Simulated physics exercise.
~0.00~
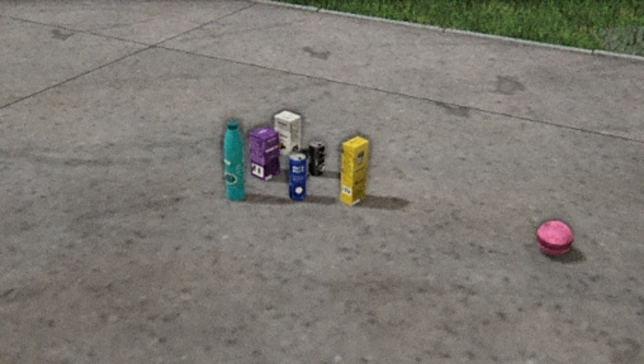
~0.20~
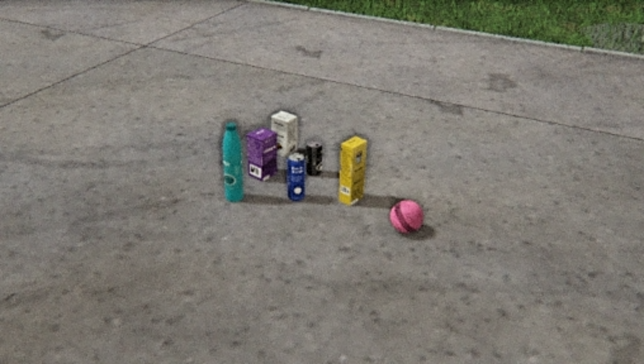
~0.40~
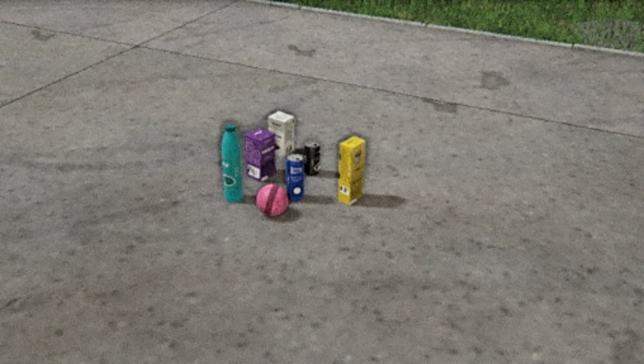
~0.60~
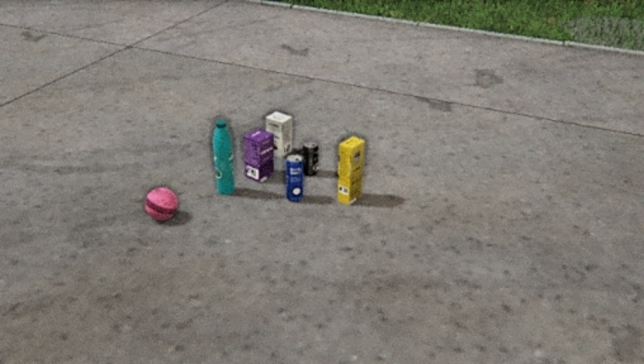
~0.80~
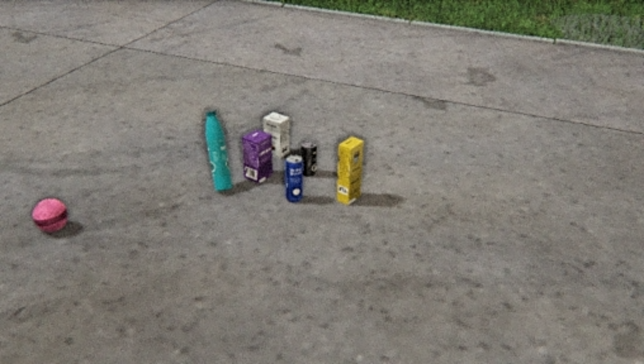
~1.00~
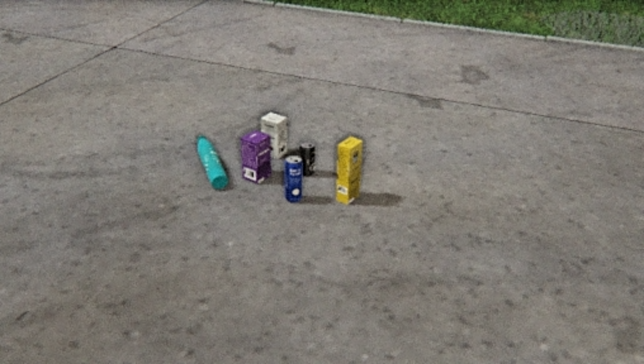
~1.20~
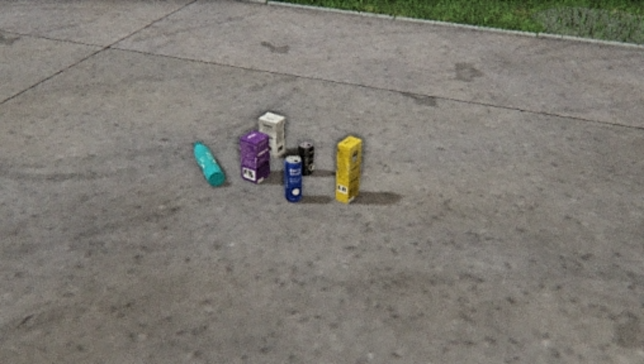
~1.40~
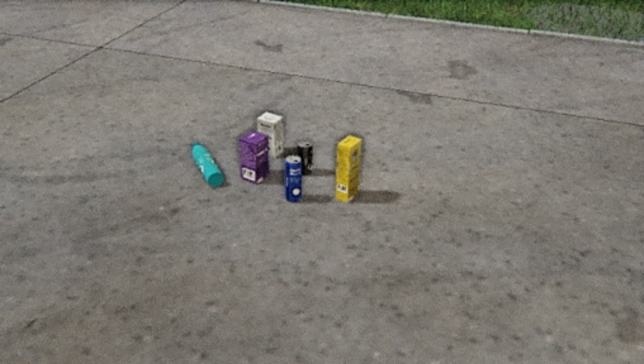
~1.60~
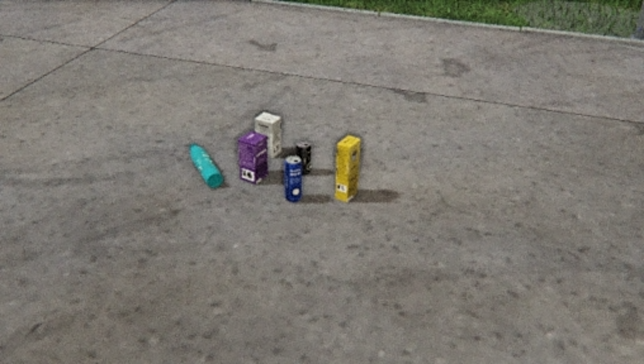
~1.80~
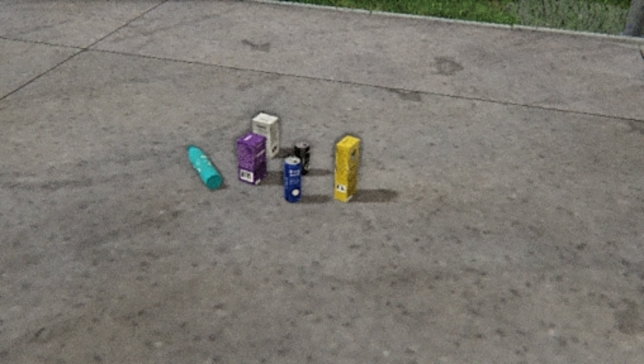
At first, a turquoise bottle, a purple carton, a white carton, a blue can, a black can and a yellow carton stand grouped on grey concrete, with a pink ball to their right. The ball rolls left, passing in front of the yellow carton and then the blue can. It reaches the turquoise bottle and continues to the left of it, while the bottle shifts slightly. The bottle then leans left as the ball rolls on and leaves the view. Finally, the bottle lies on its side, while the other five items remain upright.
